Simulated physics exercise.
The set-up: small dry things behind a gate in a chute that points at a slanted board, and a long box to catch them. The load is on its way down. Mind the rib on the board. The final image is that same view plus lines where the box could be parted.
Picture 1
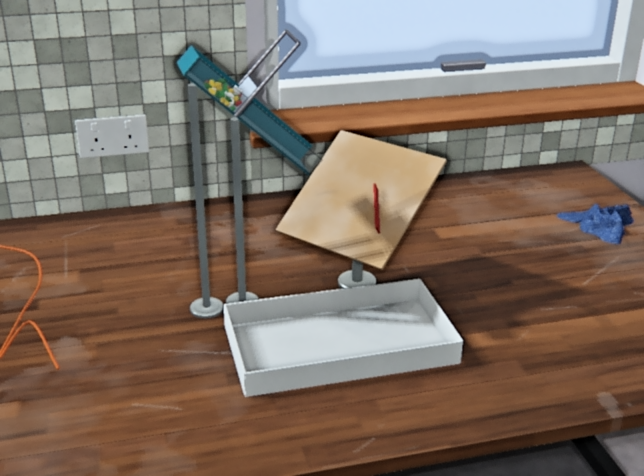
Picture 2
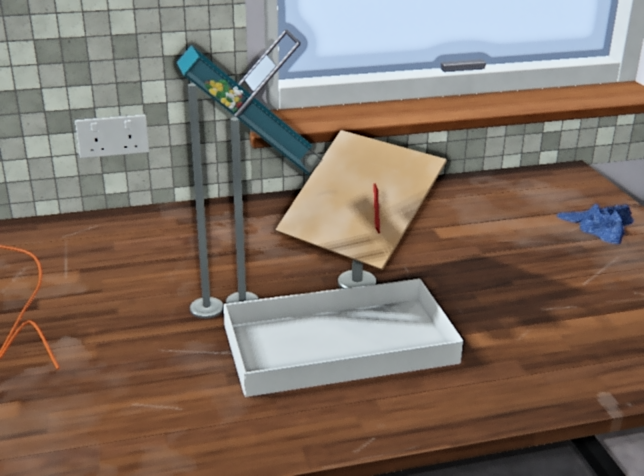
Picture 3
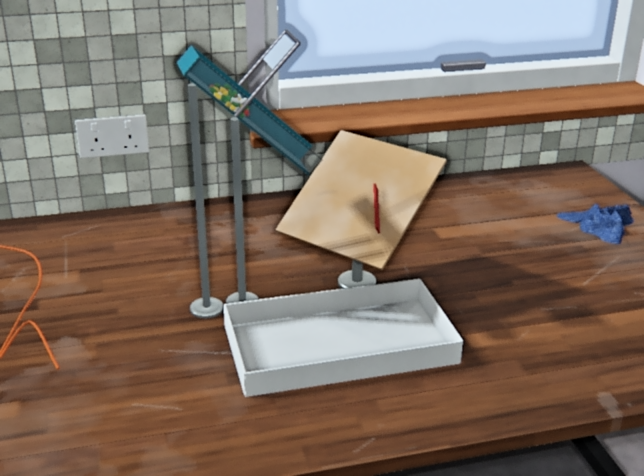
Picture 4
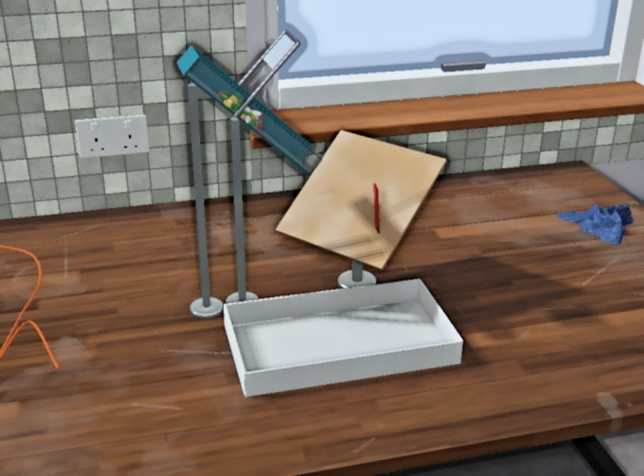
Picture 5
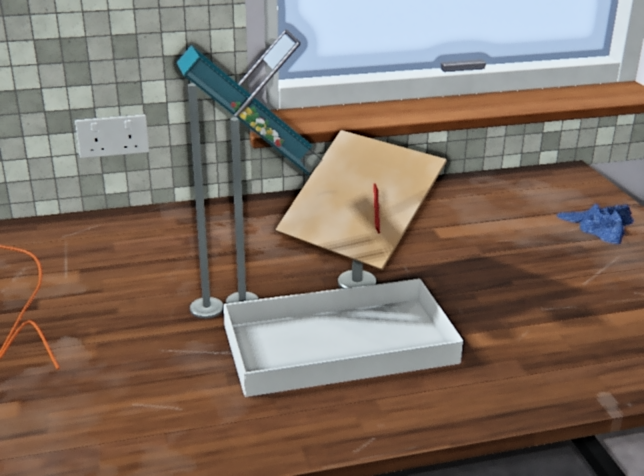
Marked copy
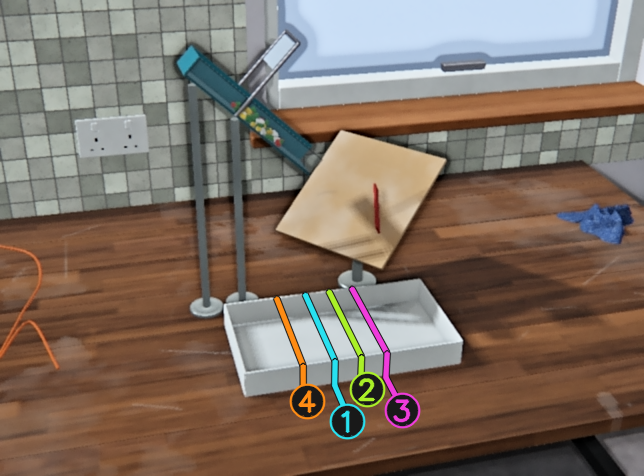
To begin with, a cluster of small colourful pieces sits high in a sloping teal chute, above a tilted board with a red rib and an empty white box. The gate slides up in its frame, then the pieces slide down the chute to the right, spreading out, while the box stays empty.
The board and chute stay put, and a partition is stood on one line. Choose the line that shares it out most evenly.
Best: 2.
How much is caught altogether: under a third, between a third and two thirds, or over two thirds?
It is over two thirds.
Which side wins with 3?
More lands on the left.
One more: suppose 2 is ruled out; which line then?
1.
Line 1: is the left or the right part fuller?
The right side.
On the marked copy, line 1 crosses the front rim at (334, 360); line 2 crosses the front rim at (361, 356); line 3 crosses the front rim at (386, 352); line 4 crosses the front rim at (302, 365).
For line 1, of what is caught, close to a quarter on the left of the divider, the bulk on the right.
For line 2, of what is caught, close to half on the left of the divider, close to half on the right.
For line 3, of what is caught, all but a few on the left of the divider, a small share on the right.
For line 4, of what is caught, only a few on the left of the divider, all but a few on the right.
